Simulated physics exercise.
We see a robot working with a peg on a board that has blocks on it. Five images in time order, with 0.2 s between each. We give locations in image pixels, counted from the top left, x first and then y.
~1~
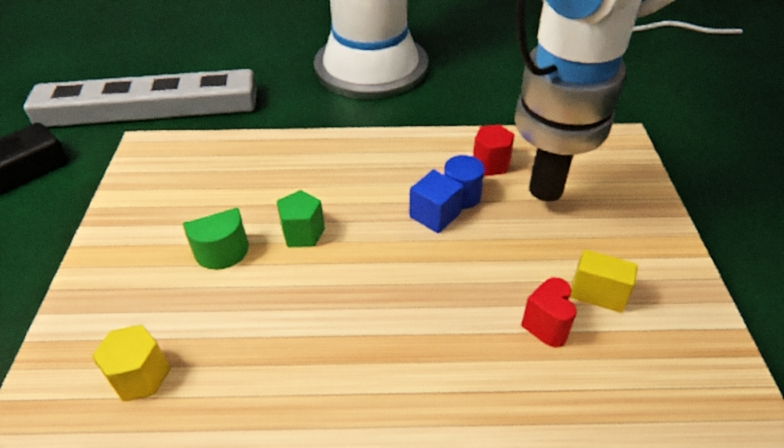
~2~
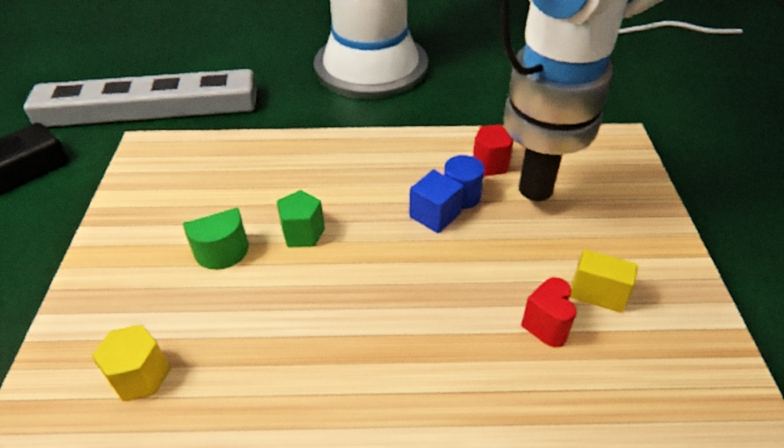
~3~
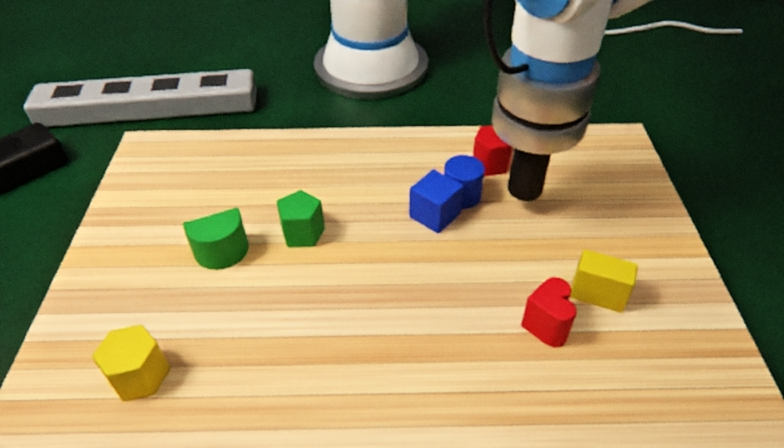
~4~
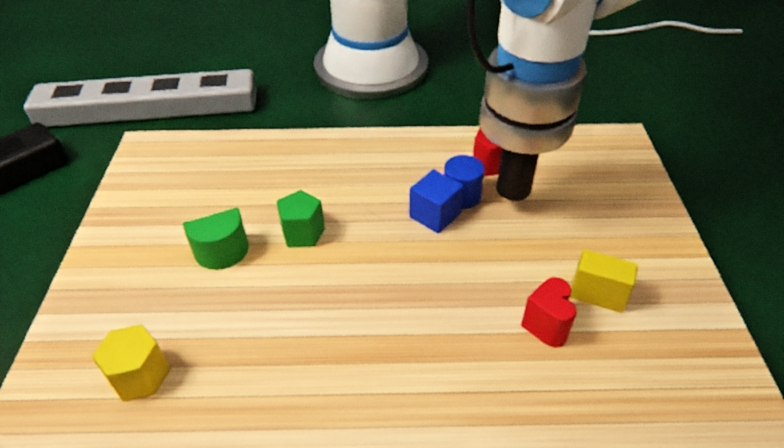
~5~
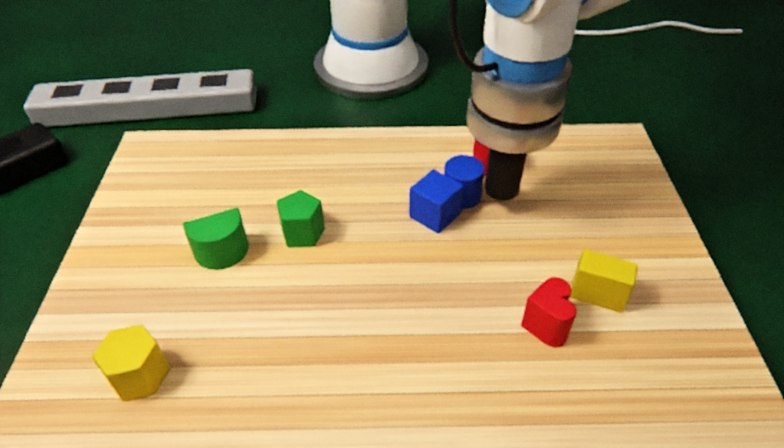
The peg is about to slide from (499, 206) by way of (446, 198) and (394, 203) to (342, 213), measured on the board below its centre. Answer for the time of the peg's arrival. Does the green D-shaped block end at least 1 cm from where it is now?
In short: No.
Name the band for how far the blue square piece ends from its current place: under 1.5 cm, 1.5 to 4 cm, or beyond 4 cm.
Between 1.5 and 4 cm.
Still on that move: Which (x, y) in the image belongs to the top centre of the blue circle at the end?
If I read the scene right, the answer is (399, 148).
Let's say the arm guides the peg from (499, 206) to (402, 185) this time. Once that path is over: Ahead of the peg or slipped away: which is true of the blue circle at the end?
The blue circle won't leave the front of the peg.
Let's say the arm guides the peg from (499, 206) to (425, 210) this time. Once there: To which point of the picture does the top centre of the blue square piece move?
In the picture, it is at (388, 196).
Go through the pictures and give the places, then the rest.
In the first picture, peg tip at (546, 190); block tops, green D-shaped block at (213, 225); blue square piece at (437, 186); blue circle at (465, 167).
In the second picture, peg at (536, 190); blocks unchanged.
In the third picture, peg at (525, 190); blocks unchanged.
In the fourth picture, peg at (514, 190); blocks unchanged.
In the fifth picture, peg at (502, 189); green D-shaped block at (213, 225); blue square piece at (437, 186); blue circle at (465, 167).
What follows on the original path. One third of the way, peg at (447, 181); blue square piece at (425, 189), turned 15° anticlockwise; blue circle at (420, 153).
Two thirds of the way, peg at (393, 186); blue square piece at (406, 198), turned 50° anticlockwise; blue circle at (399, 148).
At the end, peg at (340, 196); green D-shaped block in place; blue square piece at (406, 198), turned 55° anticlockwise; blue circle at (399, 148).
